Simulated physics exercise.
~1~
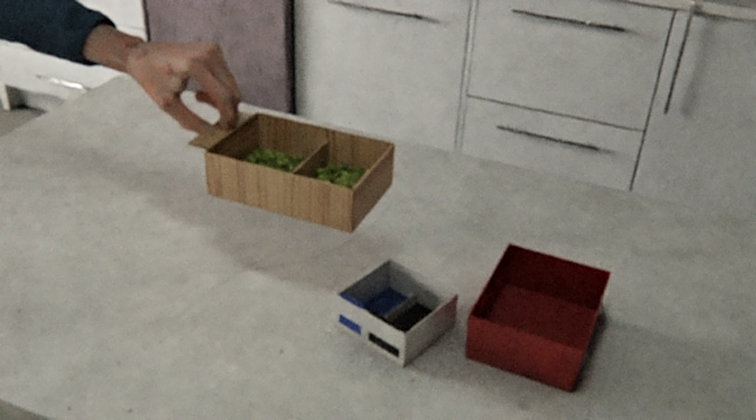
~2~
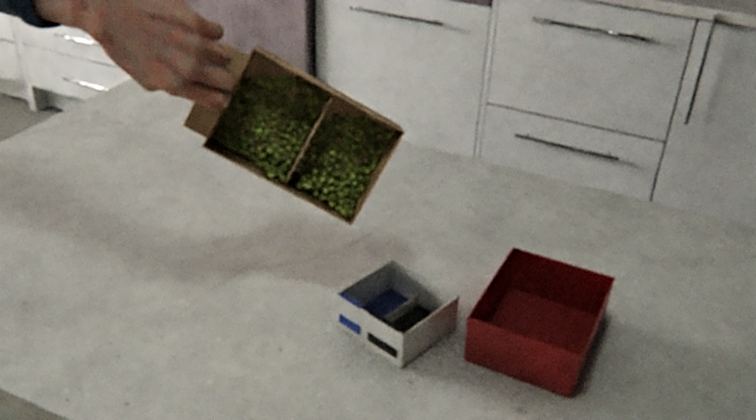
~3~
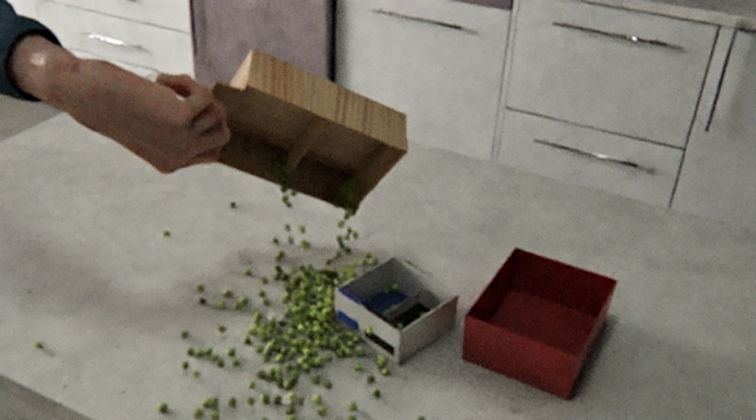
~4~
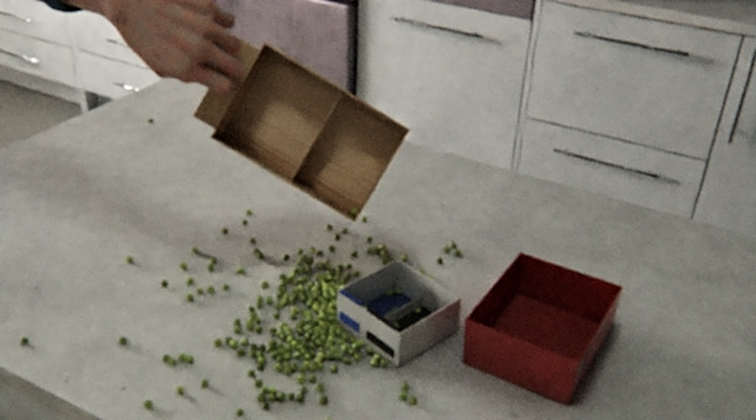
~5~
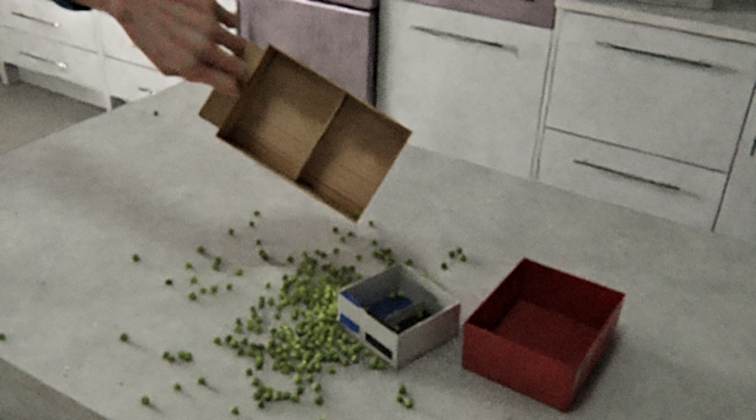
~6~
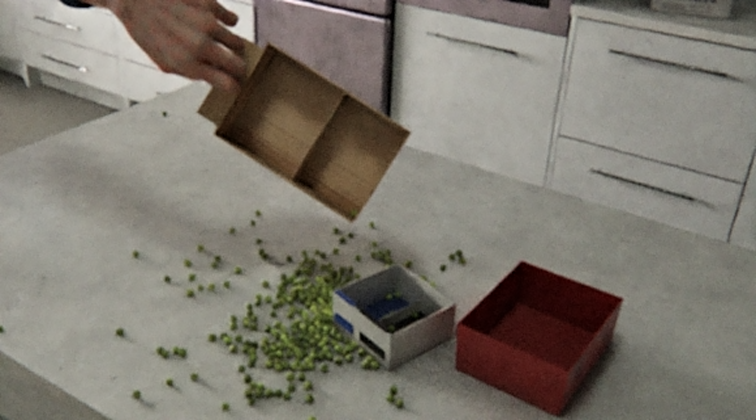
At first, a hand holds a two-part wooden box of small green peas above a grey table, where a small white tin with blue and black sections stands beside a red tin. The hand lifts and tips the box, with the peas still inside. It tilts the box further until its open side faces down, and the peas pour out, piling up left of the white tin and scattering across the tabletop. Then the hand turns the box partway back, showing it looks empty. It stays tilted above the table, with the peas lying spread outside and the red tin empty.
